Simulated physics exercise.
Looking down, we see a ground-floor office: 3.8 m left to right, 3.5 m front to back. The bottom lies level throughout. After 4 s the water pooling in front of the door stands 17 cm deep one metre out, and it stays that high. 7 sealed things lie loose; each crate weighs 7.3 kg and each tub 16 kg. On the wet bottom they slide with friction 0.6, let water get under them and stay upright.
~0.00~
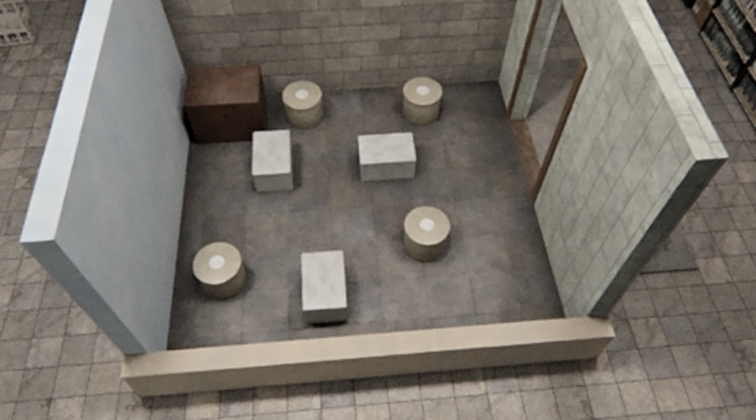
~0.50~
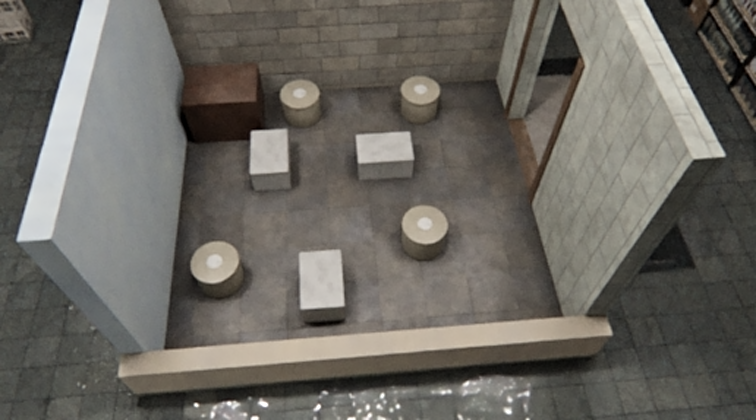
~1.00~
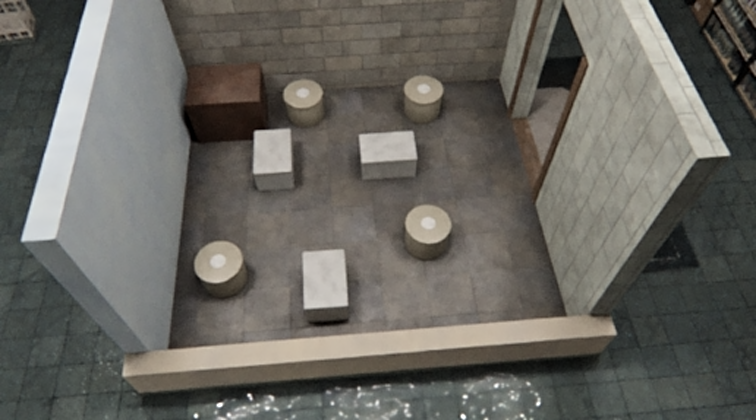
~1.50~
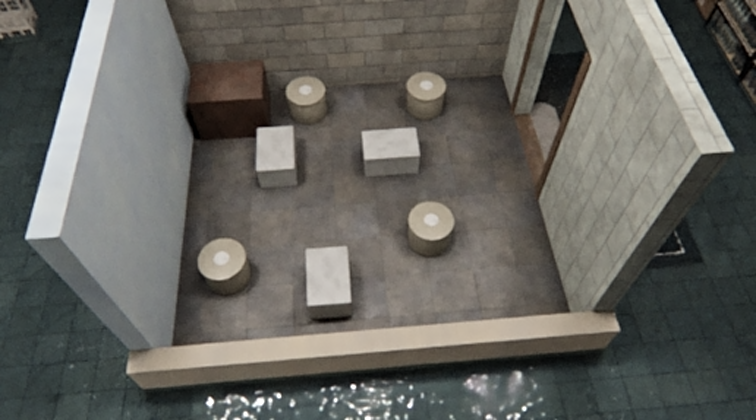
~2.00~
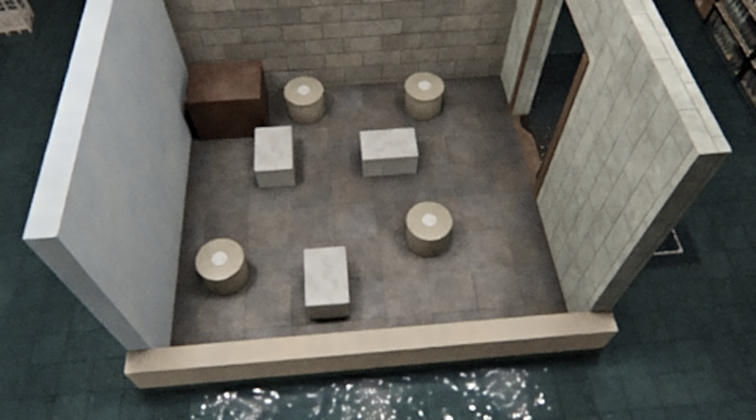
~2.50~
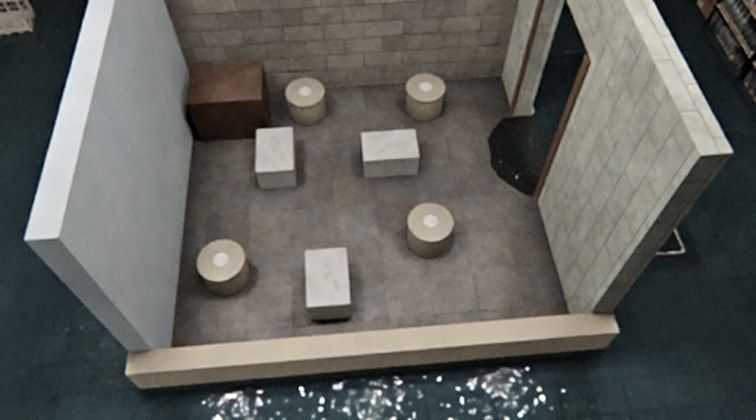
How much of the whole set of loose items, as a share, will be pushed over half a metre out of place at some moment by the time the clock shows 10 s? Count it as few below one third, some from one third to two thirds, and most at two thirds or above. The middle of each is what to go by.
Few.
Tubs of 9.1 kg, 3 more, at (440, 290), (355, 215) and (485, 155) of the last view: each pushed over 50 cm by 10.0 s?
First stays within it, second exceeds it, third exceeds it.
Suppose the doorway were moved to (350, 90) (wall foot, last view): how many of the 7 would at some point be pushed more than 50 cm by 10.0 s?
Then it comes to 2.
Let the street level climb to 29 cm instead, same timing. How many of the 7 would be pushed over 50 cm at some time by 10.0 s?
I count 6 of them in that case.
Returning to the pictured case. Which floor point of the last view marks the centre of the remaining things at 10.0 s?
They're centred close to (322, 219).
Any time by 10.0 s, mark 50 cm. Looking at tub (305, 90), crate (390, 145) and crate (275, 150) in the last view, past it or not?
Result, in order: Stayed within / exceeded / exceeded.
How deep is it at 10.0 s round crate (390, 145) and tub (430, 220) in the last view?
First about 8 cm, second about 5 cm.
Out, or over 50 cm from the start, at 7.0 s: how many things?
I make it 2.
After 3.5 s 0 of 7 are over 50 cm from their spots; 0 afloat.
After 4.5 s 0 of 7 are over 50 cm from their spots; 0 afloat.
After 7.0 s 2 of 7 are over 50 cm from their spots; 2 afloat.
After 10.0 s 2 of 7 are over 50 cm from their spots, and 2 have been at some point; 3 afloat.
